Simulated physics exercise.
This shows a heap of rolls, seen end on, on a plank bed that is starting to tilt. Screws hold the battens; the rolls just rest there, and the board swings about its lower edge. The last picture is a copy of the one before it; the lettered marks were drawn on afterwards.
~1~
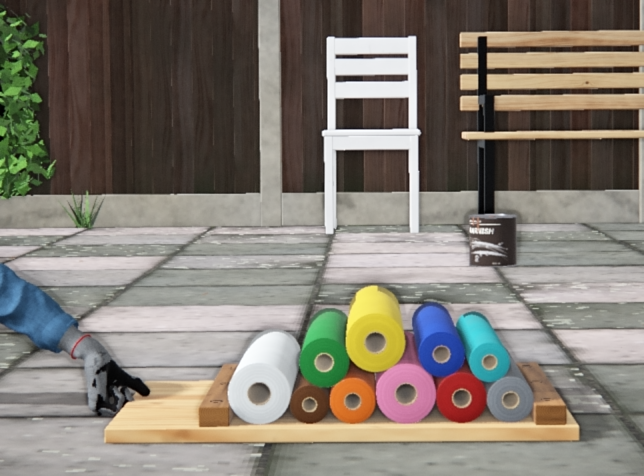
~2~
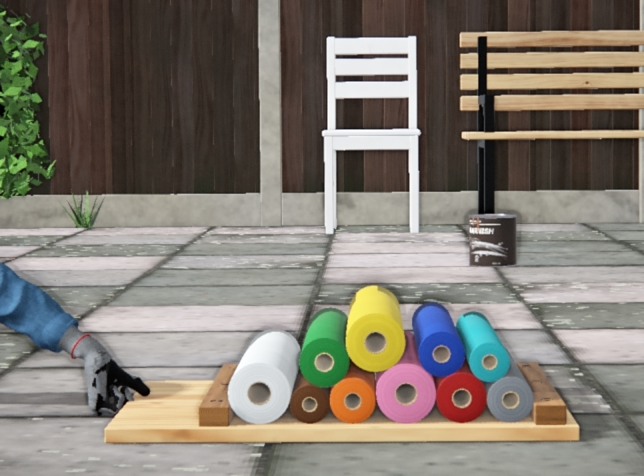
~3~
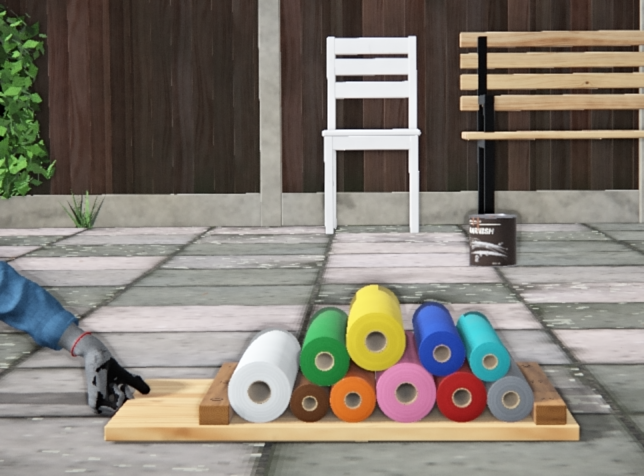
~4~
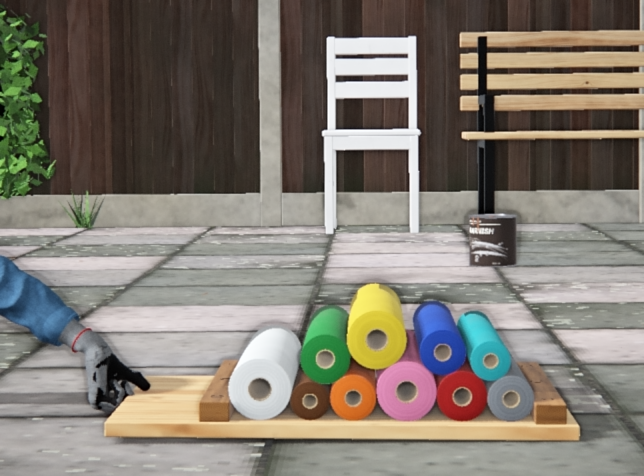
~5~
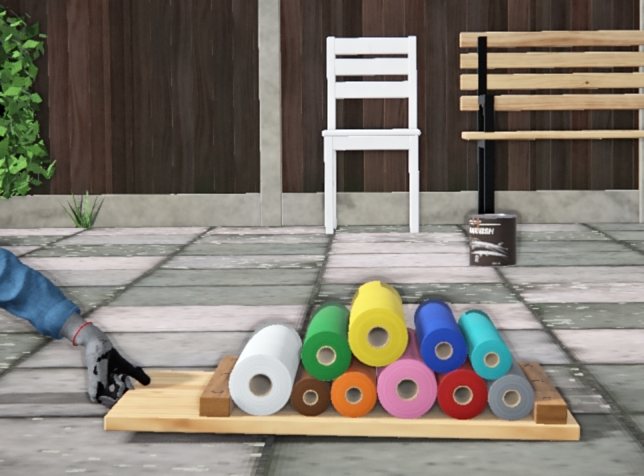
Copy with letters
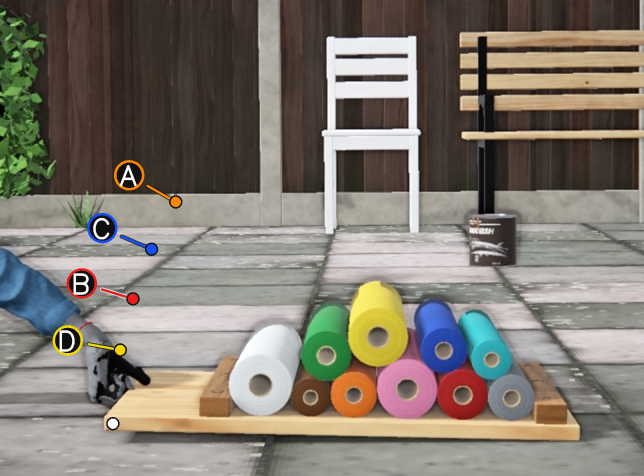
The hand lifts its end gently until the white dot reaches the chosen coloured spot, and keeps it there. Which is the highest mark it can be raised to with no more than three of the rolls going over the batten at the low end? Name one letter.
It can be raised to A.
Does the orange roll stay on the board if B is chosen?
The orange roll: Yes.
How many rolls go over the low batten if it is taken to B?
At B the number is none.
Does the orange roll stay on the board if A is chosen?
Yes.
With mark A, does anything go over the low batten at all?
Yes.
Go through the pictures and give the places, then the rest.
In the first frame, blue roll (441, 354); turquoise roll (490, 362); yellow roll (376, 342).
In the second frame, yellow roll (376, 342); board (344, 399).
In the third frame, board (344, 398); white roll (260, 391); red roll (462, 398).
In the fourth frame, board (344, 396); white roll (260, 389); brown roll (310, 401).
In the fifth frame, board (344, 393); white roll (261, 385); brown roll (311, 397).
On the marked copy, A at (176, 202); B at (133, 299); C at (151, 249); D at (120, 350); the white dot at (113, 423).
Taking A. A third of the way, board at 17°.
Two thirds of the way, board at 30°.
When it is over, board at 30°, three over the low batten (blue, turquoise, yellow).
As for the rest, B none over the low batten; C none over the low batten; D none over the low batten.
